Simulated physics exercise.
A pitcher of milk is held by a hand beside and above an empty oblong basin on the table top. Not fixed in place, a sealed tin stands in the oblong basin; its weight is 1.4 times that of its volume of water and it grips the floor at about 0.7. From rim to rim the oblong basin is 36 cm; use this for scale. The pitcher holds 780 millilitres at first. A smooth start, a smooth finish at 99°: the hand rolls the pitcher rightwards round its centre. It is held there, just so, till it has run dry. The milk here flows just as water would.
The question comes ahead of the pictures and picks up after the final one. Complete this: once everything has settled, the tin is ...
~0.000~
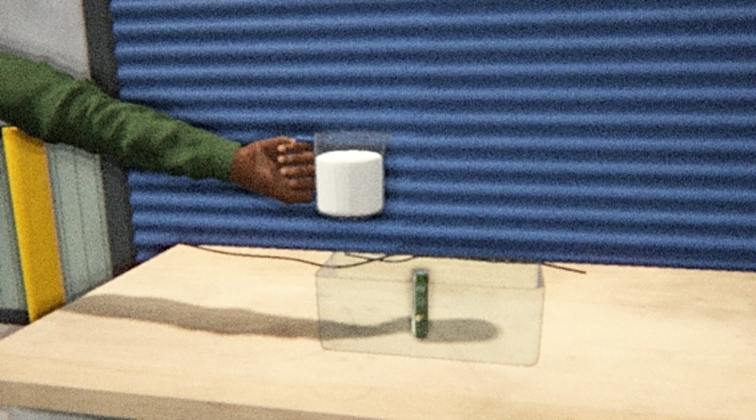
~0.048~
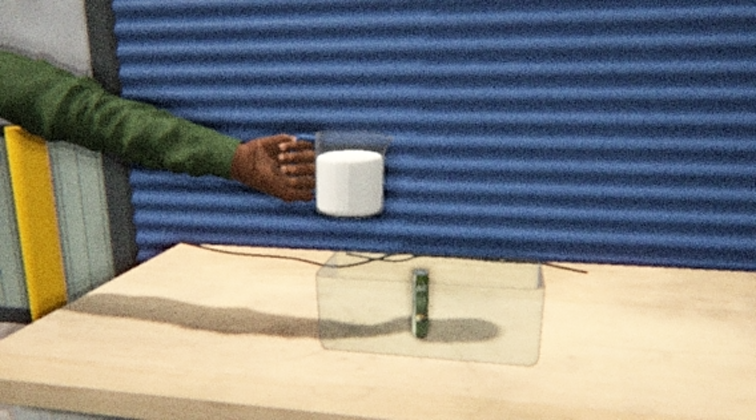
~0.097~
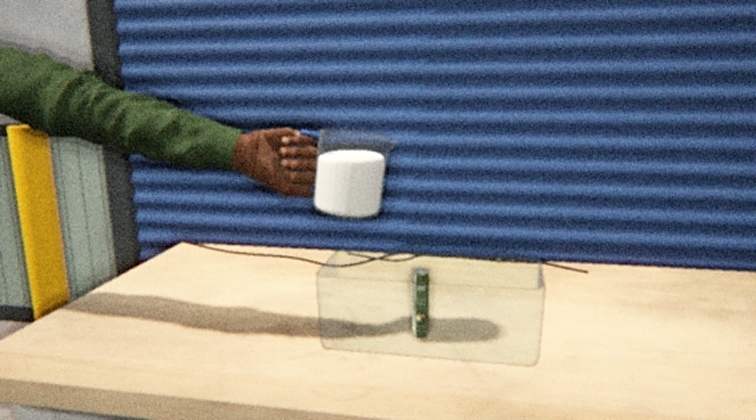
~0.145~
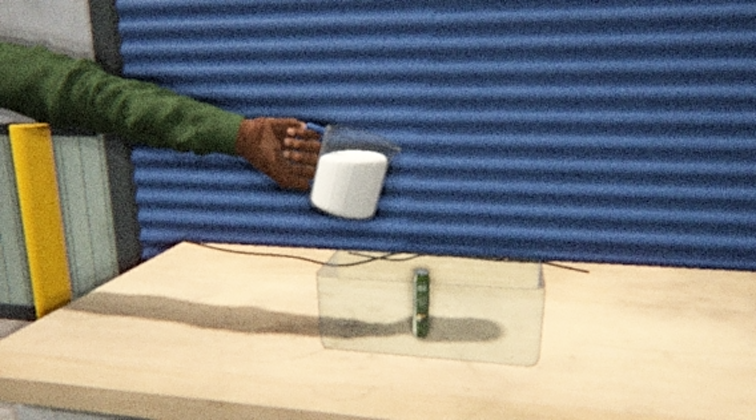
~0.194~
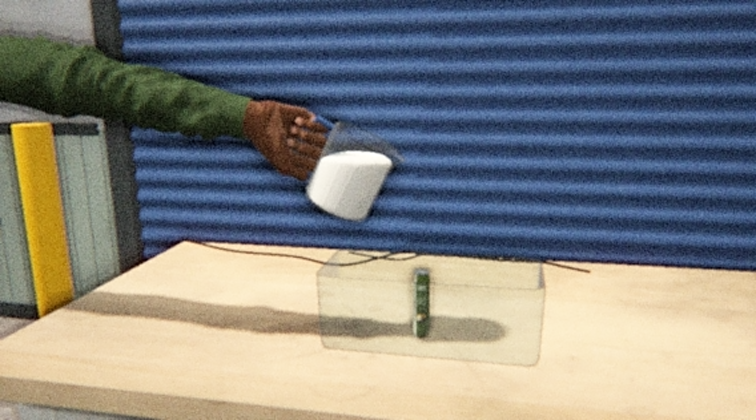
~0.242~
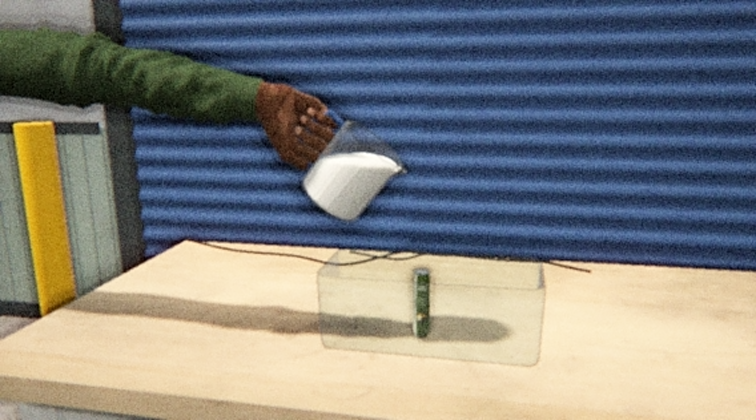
Once everything has settled, the tin is standing up.
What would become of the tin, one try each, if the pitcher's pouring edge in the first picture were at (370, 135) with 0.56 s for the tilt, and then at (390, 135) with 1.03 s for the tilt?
Try 1: Tipped over; try 2: Still standing.
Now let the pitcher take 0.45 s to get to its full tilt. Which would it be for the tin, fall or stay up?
Result: Tin still standing.
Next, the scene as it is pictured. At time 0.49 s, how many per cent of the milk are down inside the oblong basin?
Fraction in basin: Approx. 8%.
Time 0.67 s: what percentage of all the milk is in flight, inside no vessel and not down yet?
I'd say some 22 per cent is in the air.
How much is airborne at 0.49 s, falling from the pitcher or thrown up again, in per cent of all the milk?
About 28 per cent.
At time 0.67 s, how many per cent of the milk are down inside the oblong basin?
The share is close to 54 percent.
By 0.49 s the tilt is 95° and 65 per cent is still to pour; the tin stands where it began.
By 0.67 s the tilt is 99° and 24 per cent is still to pour; the tin stands where it began.
By 0.86 s the tilt is 99° and 9 per cent is still to pour; the tin stands where it began.
By 1.06 s the tilt is 99° and 3 per cent is still to pour; the tin stands where it began.
At rest the tin stands where it began.
